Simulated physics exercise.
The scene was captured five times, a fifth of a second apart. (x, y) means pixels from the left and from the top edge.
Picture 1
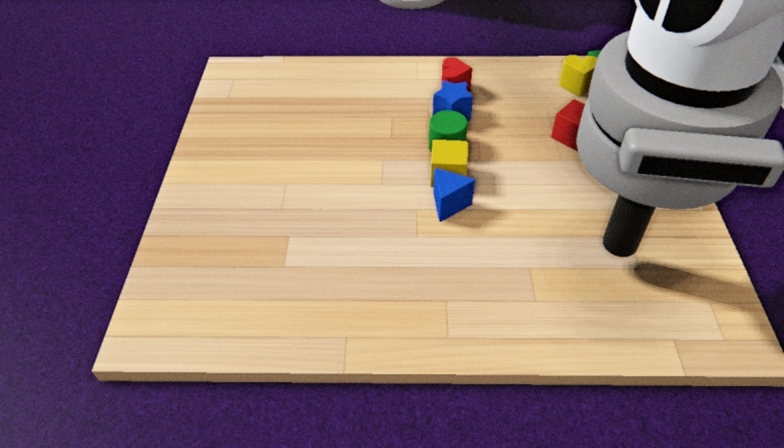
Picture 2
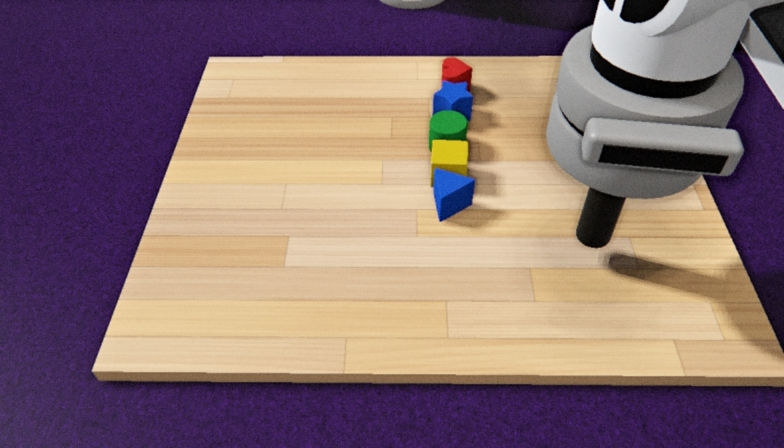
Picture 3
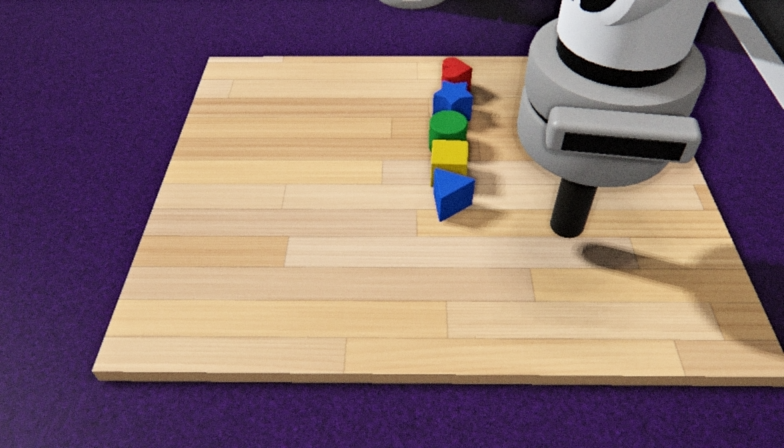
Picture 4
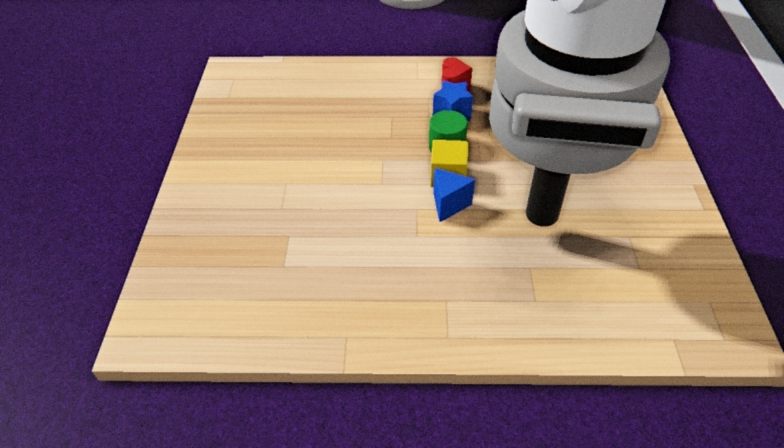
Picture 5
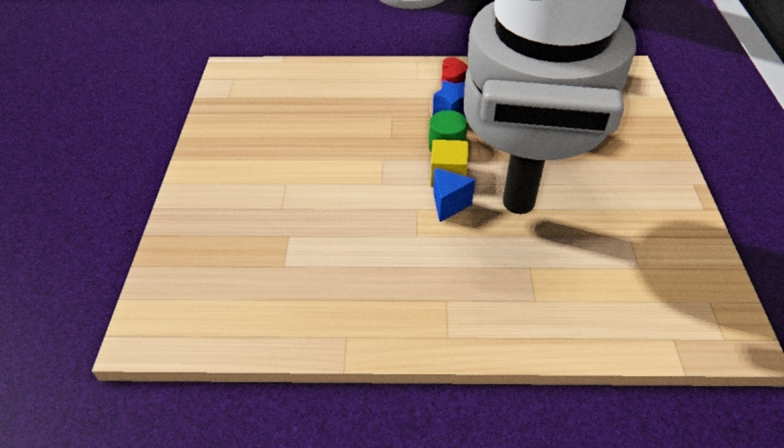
A grey and white robot arm with a black, rod-like tip moves steadily left and slightly away over a pale wooden board on purple cloth, seen from above by a still camera. Near the board's middle, a red block, a blue one, a green round one, a yellow square and a blue three-sided one form a column. The arm first covers, then hides, yellow and red blocks at right, drawing nearer the motionless column.
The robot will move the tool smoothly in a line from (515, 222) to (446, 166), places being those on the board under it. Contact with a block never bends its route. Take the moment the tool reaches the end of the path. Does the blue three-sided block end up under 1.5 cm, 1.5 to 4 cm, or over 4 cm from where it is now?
The shift is below 1.5 cm.
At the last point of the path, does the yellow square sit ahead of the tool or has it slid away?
Ahead of the tool.
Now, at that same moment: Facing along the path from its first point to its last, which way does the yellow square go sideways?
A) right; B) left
My pick is B.
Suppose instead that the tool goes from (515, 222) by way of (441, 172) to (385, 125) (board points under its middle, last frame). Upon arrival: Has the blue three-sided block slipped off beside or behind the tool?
Yes.
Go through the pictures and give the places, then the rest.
The first picture shows tool's lower end at (619, 246); green circular block at (449, 121); yellow square at (450, 151); blue three-sided block at (451, 181).
The second picture shows tool at (592, 237); blocks still.
The third picture shows tool at (566, 228); blocks still.
The fourth picture shows tool at (542, 216); blocks still.
The fifth picture shows tool at (518, 204); green circular block at (449, 121); yellow square at (450, 151); blue three-sided block at (451, 181).
On the path given first. One third of the way, tool at (493, 184); nothing pushed yet.
Two thirds of the way, tool at (468, 165); yellow square at (438, 145).
At the end, tool at (447, 148); green circular block at (447, 119); yellow square at (416, 137), turned 20° clockwise; blue three-sided block still.
